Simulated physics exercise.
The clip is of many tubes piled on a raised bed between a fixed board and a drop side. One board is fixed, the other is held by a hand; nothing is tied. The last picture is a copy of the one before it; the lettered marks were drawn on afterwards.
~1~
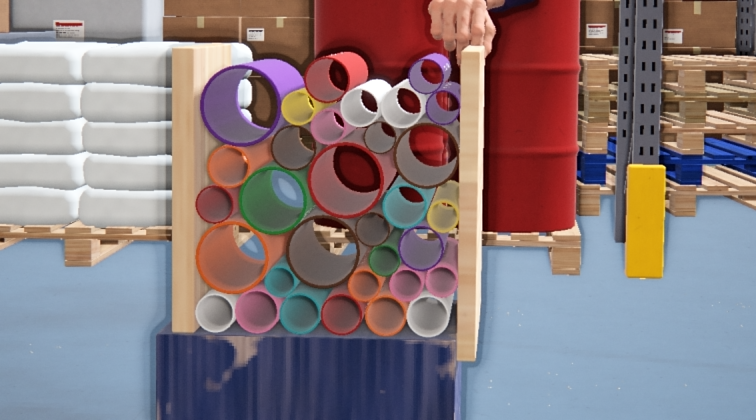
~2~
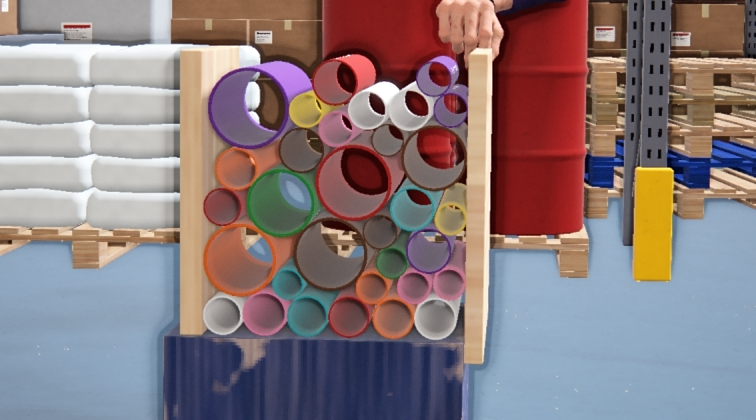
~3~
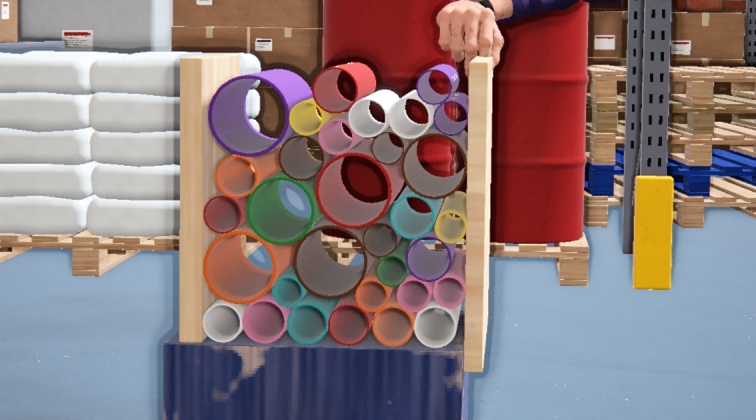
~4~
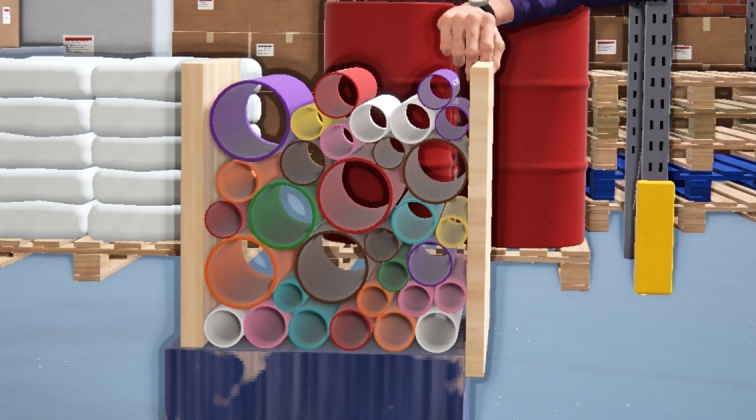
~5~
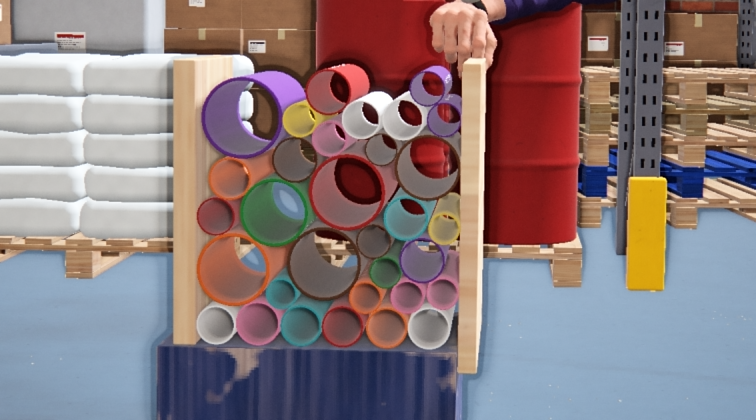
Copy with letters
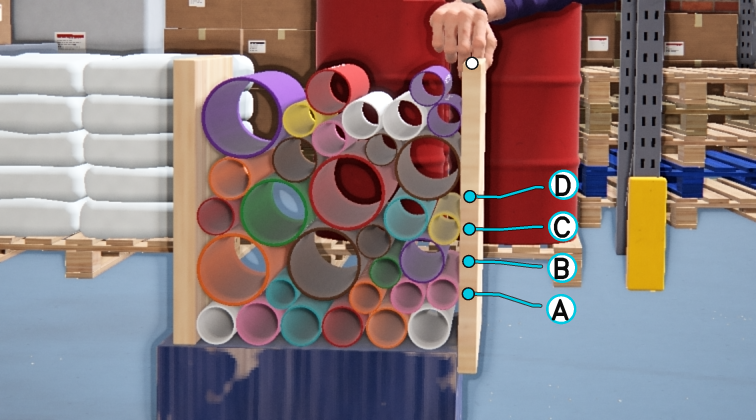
A stack of colourful tubes between two wooden side boards shifts very slightly right, then down, and drifts back left by the end, along with the background. The tubes barely change position against one another, while a hand stays on top of the right-hand board throughout.
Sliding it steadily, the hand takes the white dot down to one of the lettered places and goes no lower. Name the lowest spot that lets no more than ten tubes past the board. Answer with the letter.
No lower than A.
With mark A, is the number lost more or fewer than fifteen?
Fewer than fifteen.
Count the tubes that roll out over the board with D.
With D, two.
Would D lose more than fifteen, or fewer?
Fewer than fifteen.
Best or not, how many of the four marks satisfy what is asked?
Four of them.
On the marked copy, A at (469, 294); B at (469, 262); C at (470, 229); D at (470, 196); the white dot at (472, 63).
With A. Early on, top of the board (461, 158).
Further on, top of the board (459, 264).
At the end, top of the board (459, 293), eight out over the board.
As for the rest, B about seven out over the board; C about seven out over the board; D two out over the board.
